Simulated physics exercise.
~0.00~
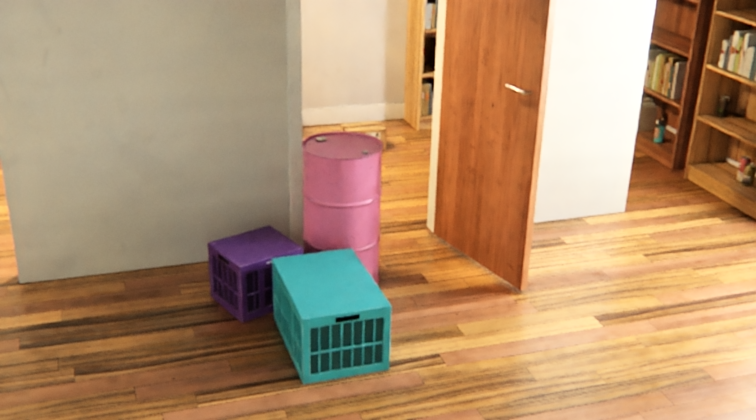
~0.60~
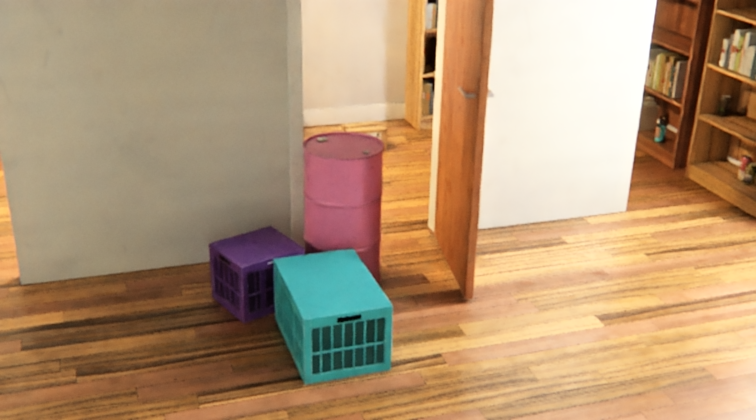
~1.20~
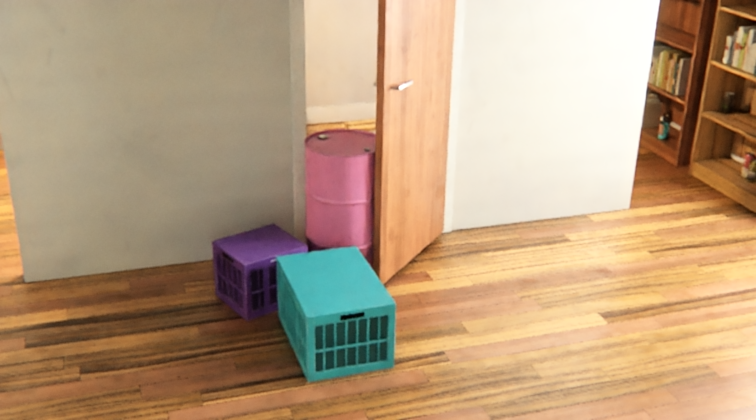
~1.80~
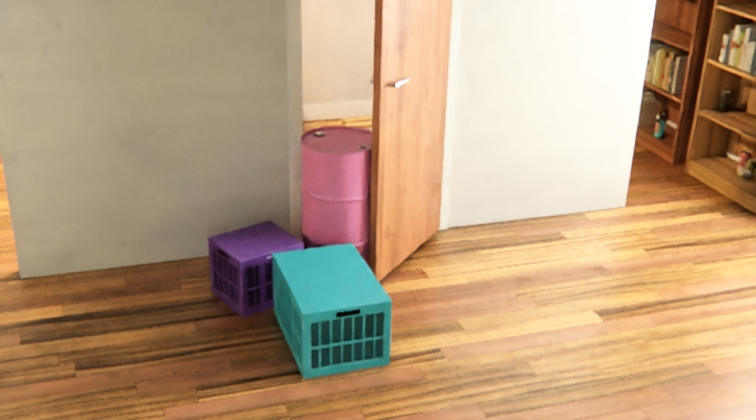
The clip opens on a wooden door standing wide open in a pale grey wall, with a pink drum in the doorway and a purple crate and a larger turquoise chest on the floor in front. The door begins to swing towards its frame, turning nearly edge-on to the view. It keeps closing to the left, covering part of the opening and coming up beside the drum. There it stops, still partly open. The drum, crate and chest all stay where they were, and the door rests short of shut.
